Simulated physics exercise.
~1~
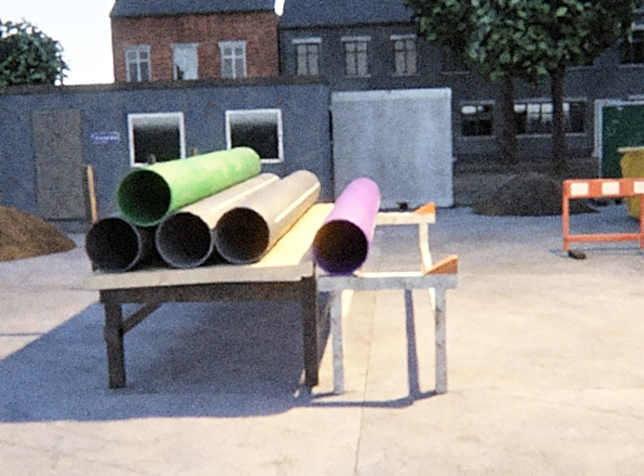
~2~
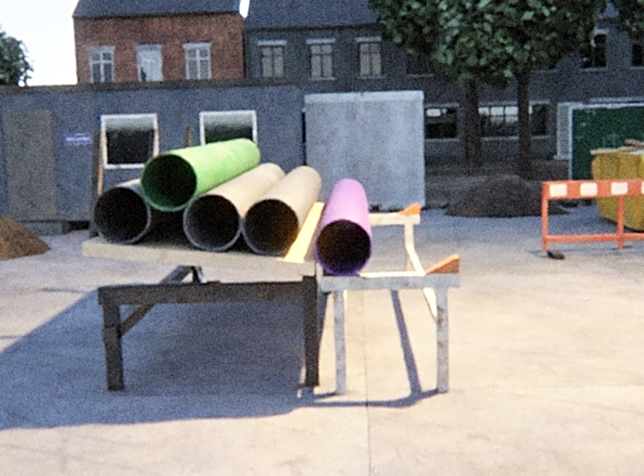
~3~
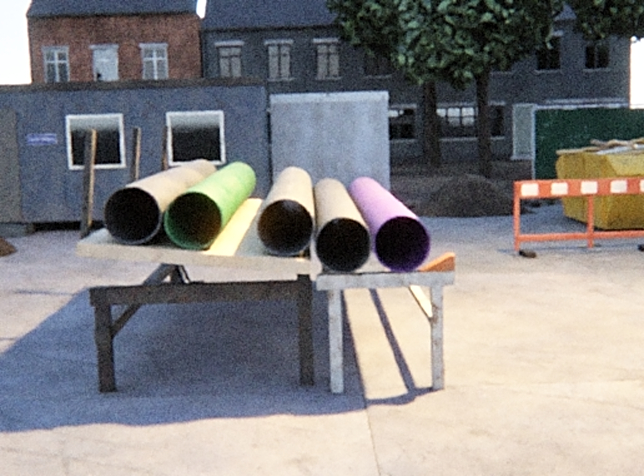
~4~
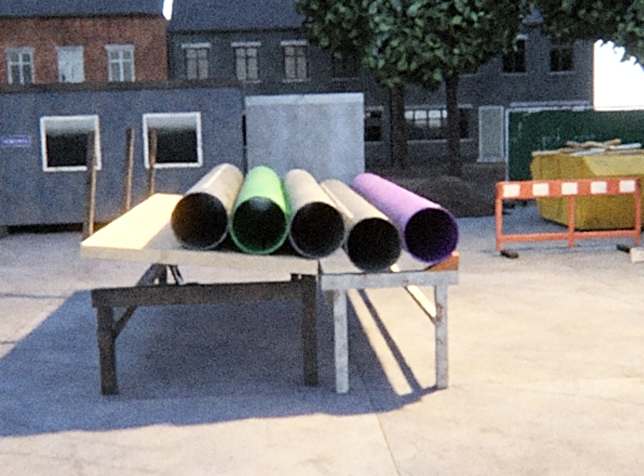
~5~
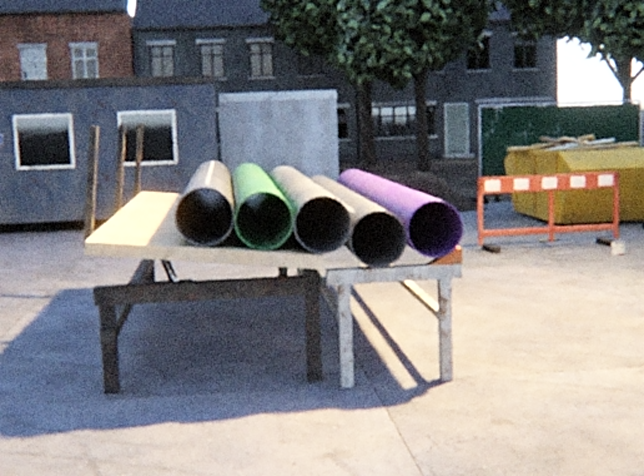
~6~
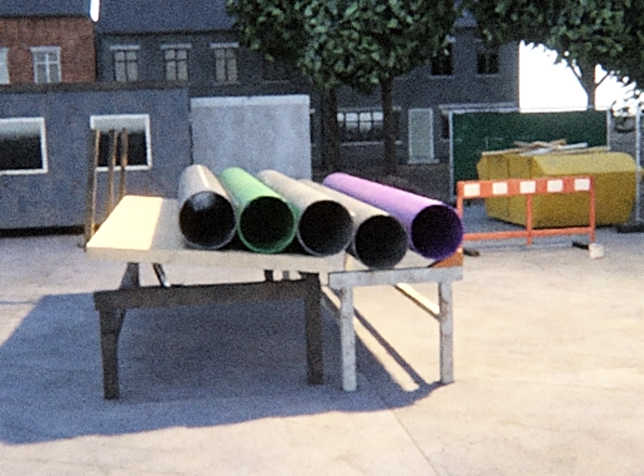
At the start, a green pipe lies on top of three dull-coloured pipes on a table in a yard, while a purple pipe sits apart on the level rack to the right. The left side of the tabletop tilts upward, and the stack begins to shift right. The green pipe drops down among the others as they spread into a single layer, and the purple one rolls right. The whole row then rolls further right and closes up side by side. It finally lies still, with purple held at the rack's right end and green second from the left, still on the tilted top.
